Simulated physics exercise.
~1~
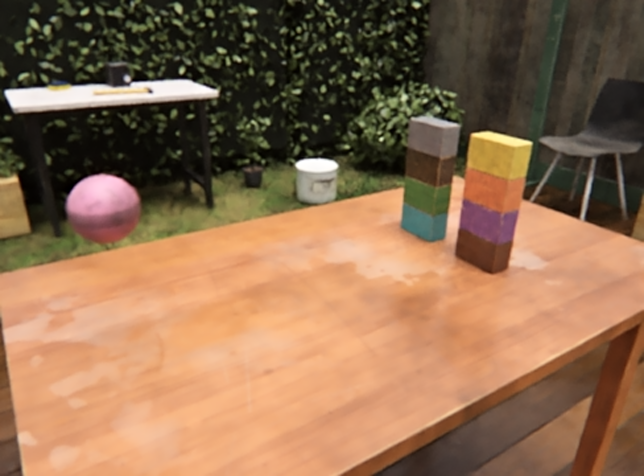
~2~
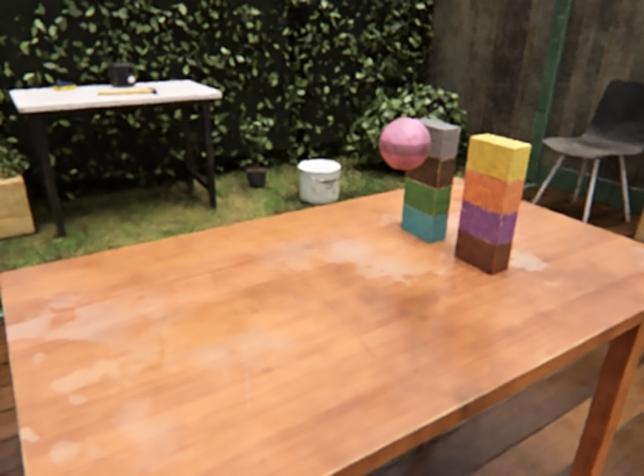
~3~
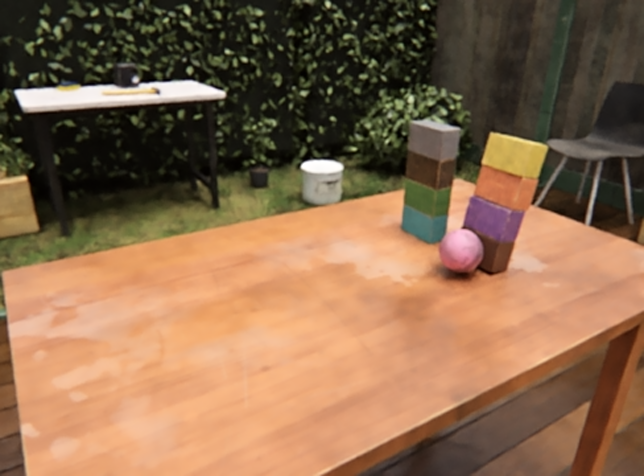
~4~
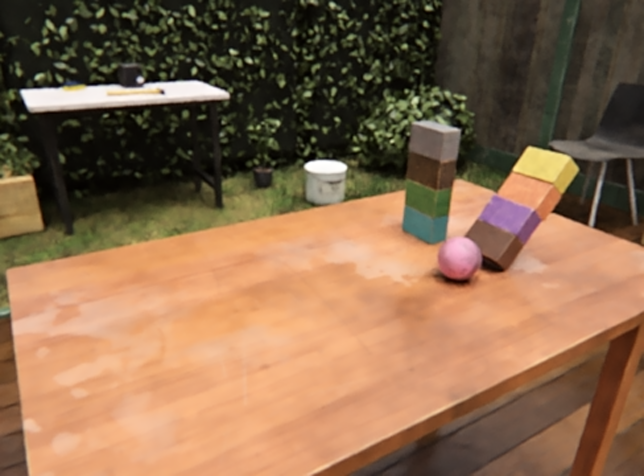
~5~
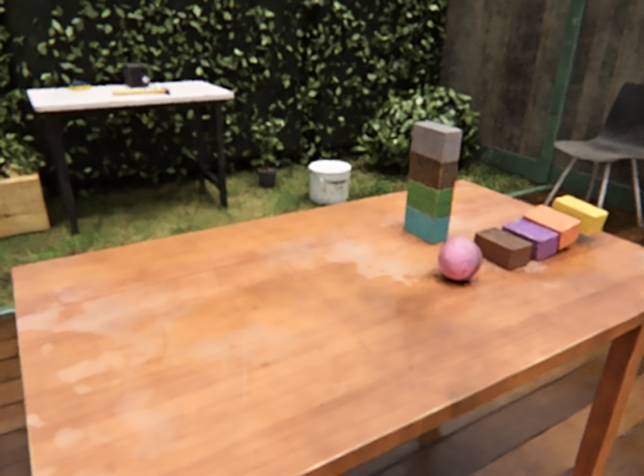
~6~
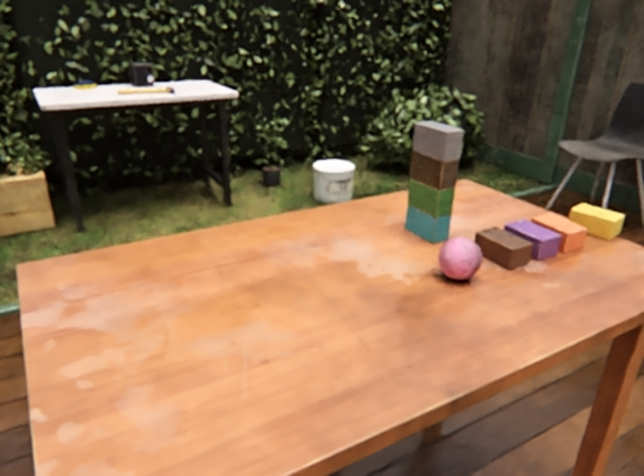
A pink ball flies rightward over a wooden table, drops past one stack of blocks and strikes the lower part of the other, which leans and topples to the right. Its brown, purple, orange and yellow blocks end in a row beside the resting ball, while the grey-topped stack stays standing.
